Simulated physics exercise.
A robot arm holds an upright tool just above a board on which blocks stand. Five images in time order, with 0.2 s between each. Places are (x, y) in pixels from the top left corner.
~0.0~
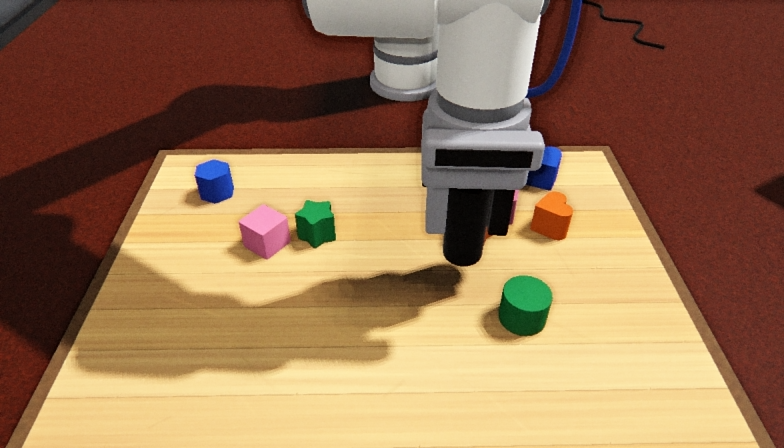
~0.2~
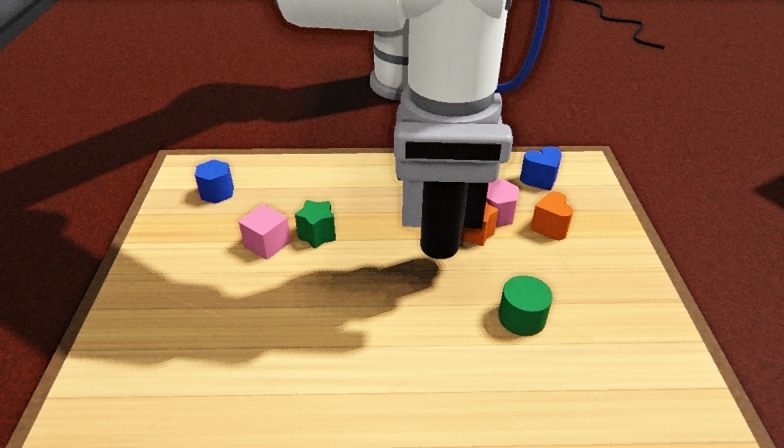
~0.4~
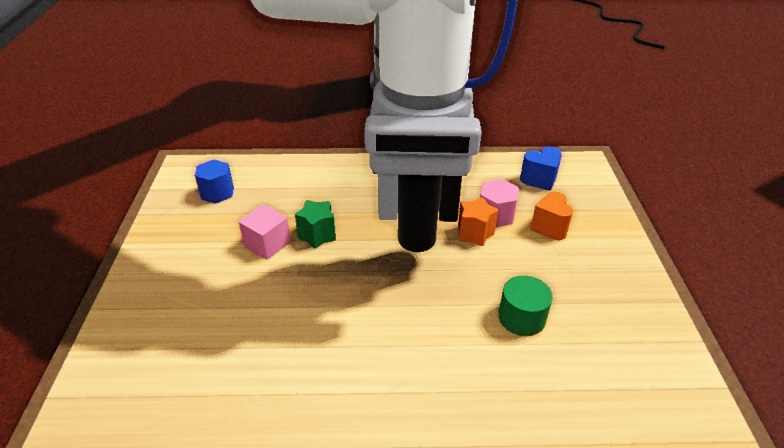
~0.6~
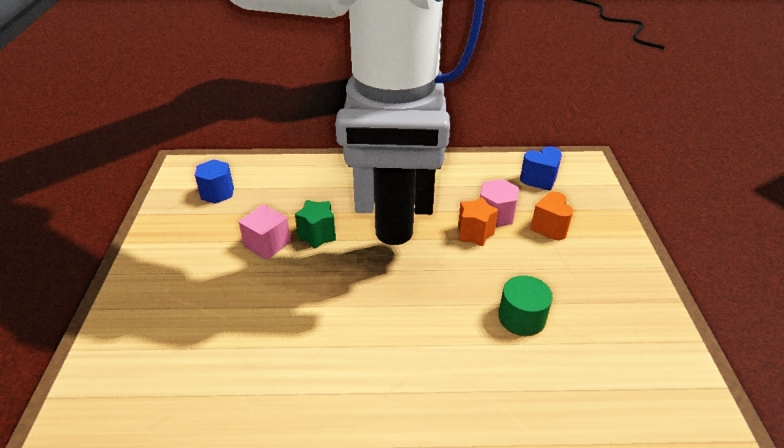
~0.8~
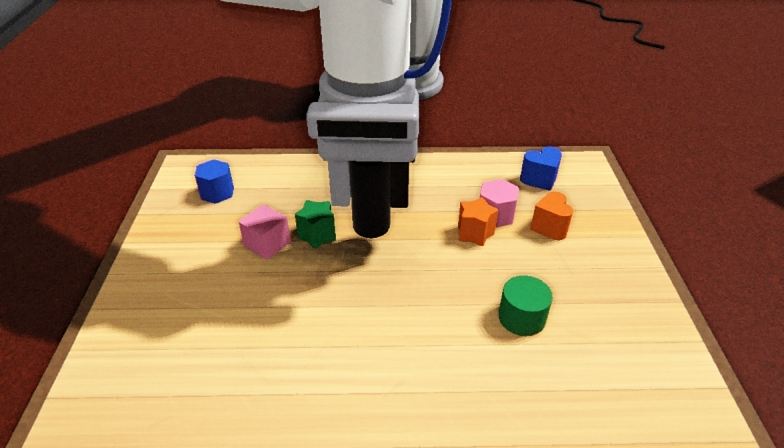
The video shows a robot arm holding a dark upright tool above a wooden board of small colored blocks. The arm moves steadily left, from near the orange blocks toward the green star, while the blocks stay still.
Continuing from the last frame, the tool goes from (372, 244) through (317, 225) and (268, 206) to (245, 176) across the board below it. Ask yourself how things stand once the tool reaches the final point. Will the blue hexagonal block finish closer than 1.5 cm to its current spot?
My answer is yes.
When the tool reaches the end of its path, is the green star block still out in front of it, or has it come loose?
Beside or behind it.
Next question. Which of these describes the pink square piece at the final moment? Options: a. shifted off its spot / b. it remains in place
(a)
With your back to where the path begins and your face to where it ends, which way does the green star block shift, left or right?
Picture yourself facing from the start of the path to its end: The green star block moves off to your left.
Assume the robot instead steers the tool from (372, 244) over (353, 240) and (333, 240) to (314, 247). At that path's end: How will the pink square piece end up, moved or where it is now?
At the moment the path ends, the pink square piece no longer stands where it did.
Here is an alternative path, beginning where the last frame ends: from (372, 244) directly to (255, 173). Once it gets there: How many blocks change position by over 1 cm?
Just one will move.
The first path, step by step. One third of the way, tool (315, 209); pink square piece (246, 218), turned 20° anticlockwise; green star block (280, 203).
Two thirds of the way, tool (265, 189); pink square piece (224, 215), turned 95° anticlockwise; green star block (230, 190), turned 20° anticlockwise.
At the end, tool (242, 160); blue hexagonal block (210, 168), turned 15° anticlockwise; pink square piece (224, 215), turned 95° anticlockwise; green star block (229, 189), turned 35° anticlockwise.
